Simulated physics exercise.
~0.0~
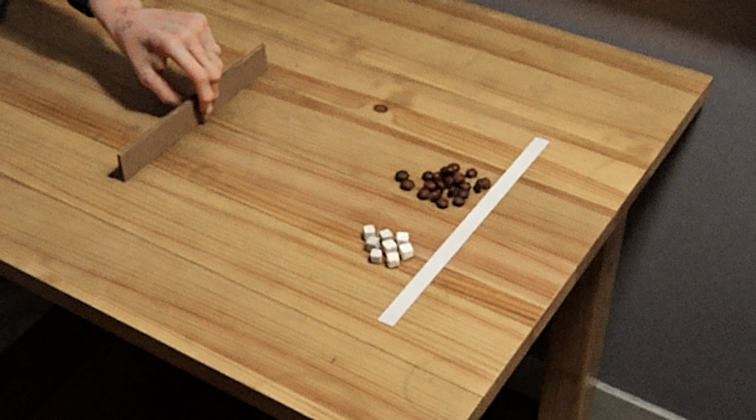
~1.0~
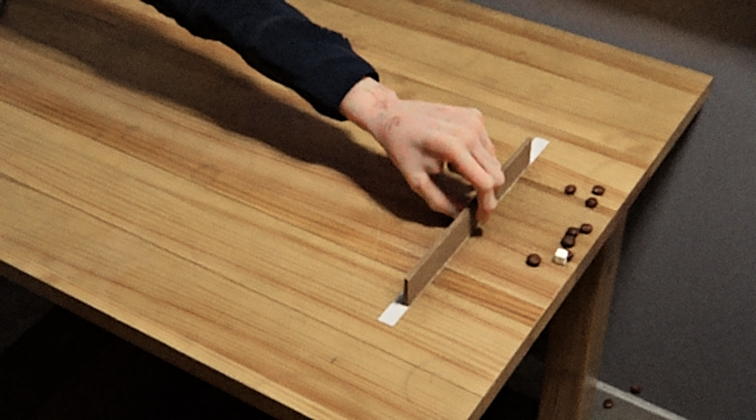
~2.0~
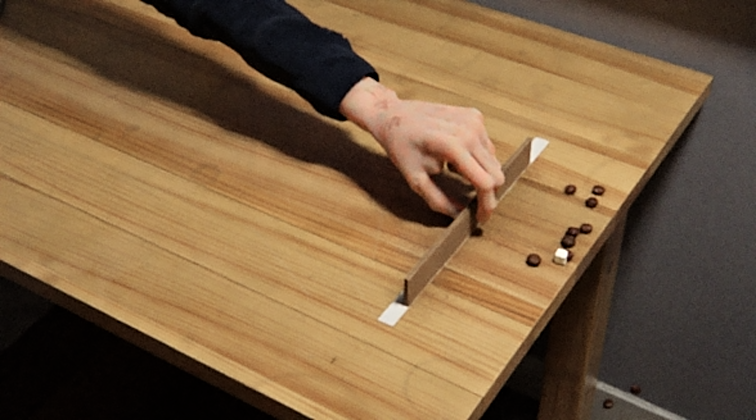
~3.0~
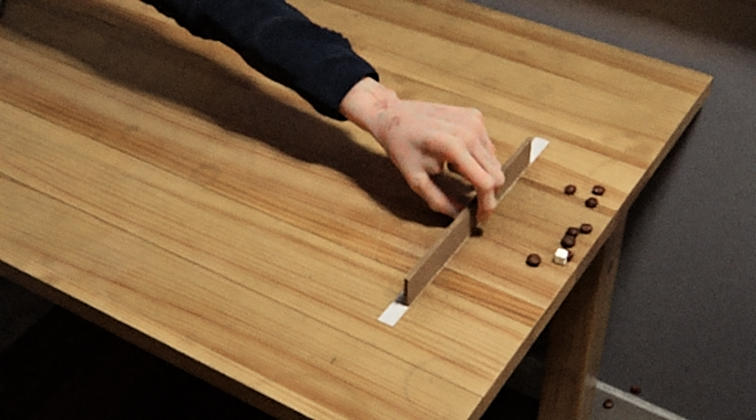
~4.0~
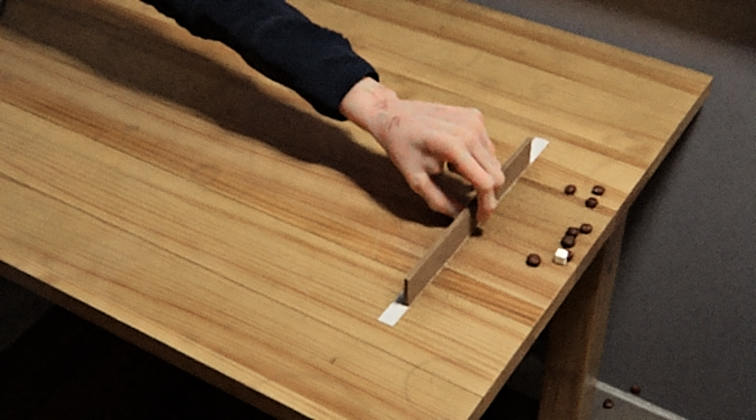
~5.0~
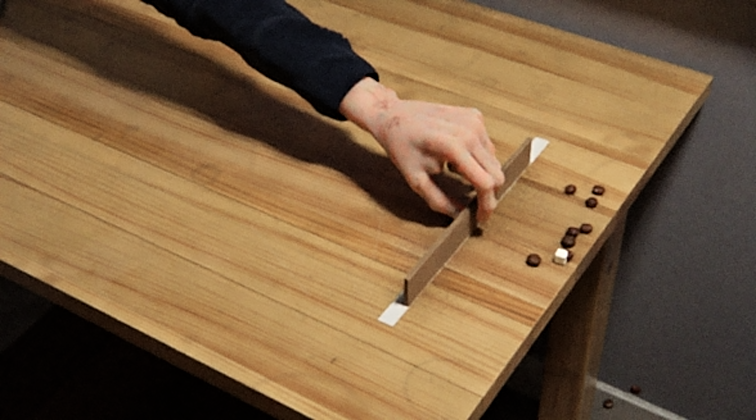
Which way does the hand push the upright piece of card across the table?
The hand pushes the card to the right, as the viewer sees it, until it reaches the white tape.
A strip of brown card stands upright under a hand at the upper left of a wooden table, seen from above at an angle. To its right lie a heap of dark brown beans and a nearer cluster of small white cubes, with a white tape line just beyond them. The hand pushes the card right and toward the viewer, driving both heaps past the tape. The card stops at the tape and the hand holds it there. Most of both heaps has gone over the edge, leaving scattered beans and one white cube on the table, while a few beans lie on the floor.
